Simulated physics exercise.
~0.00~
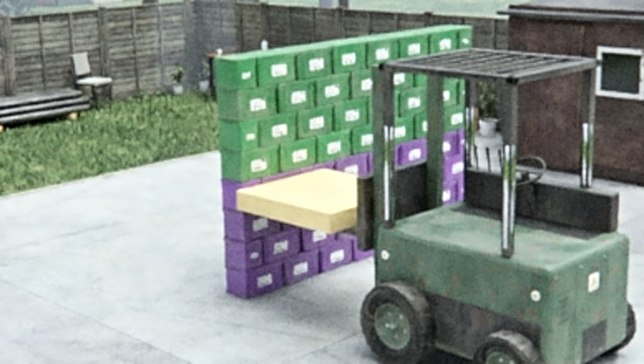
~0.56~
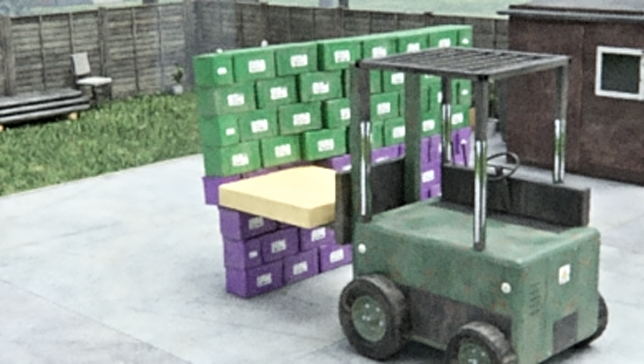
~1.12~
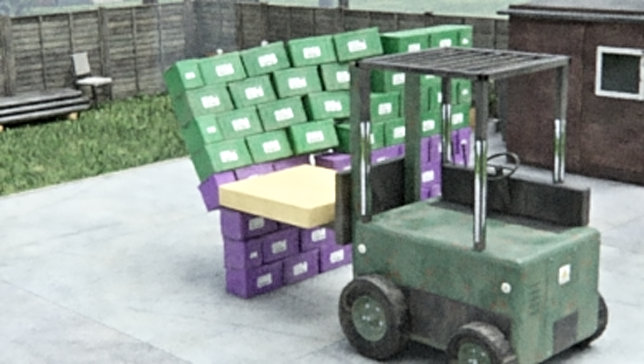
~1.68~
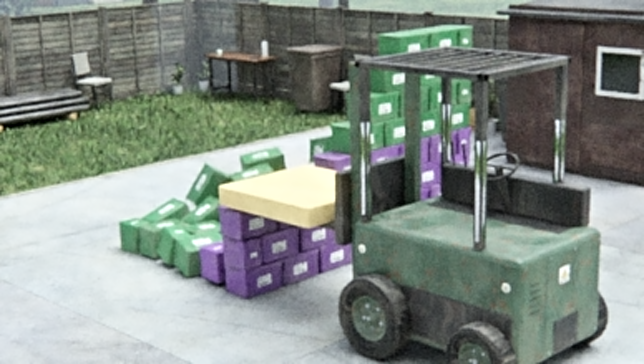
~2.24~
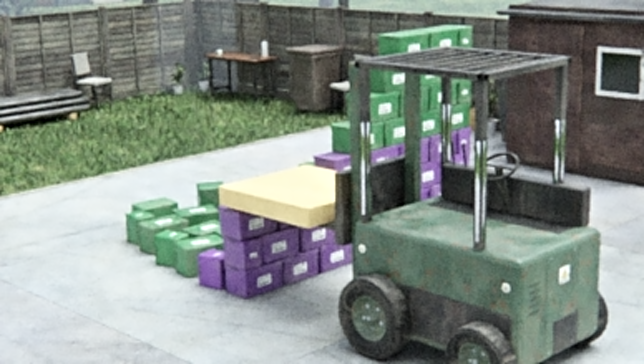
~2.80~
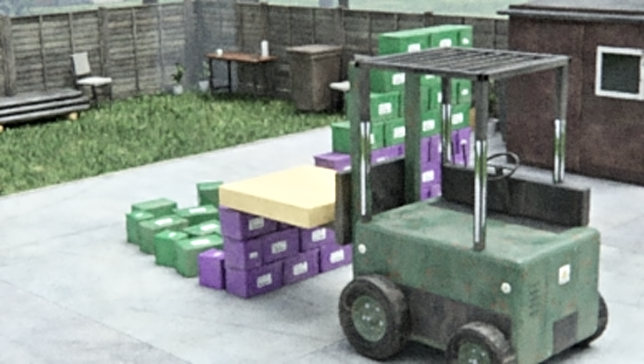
A green forklift carrying a pale block pushed left into a wall of green boxes stacked on purple ones, and the near upper part leaned over and tumbled to the ground, leaving mostly green boxes scattered while the far end stayed standing.
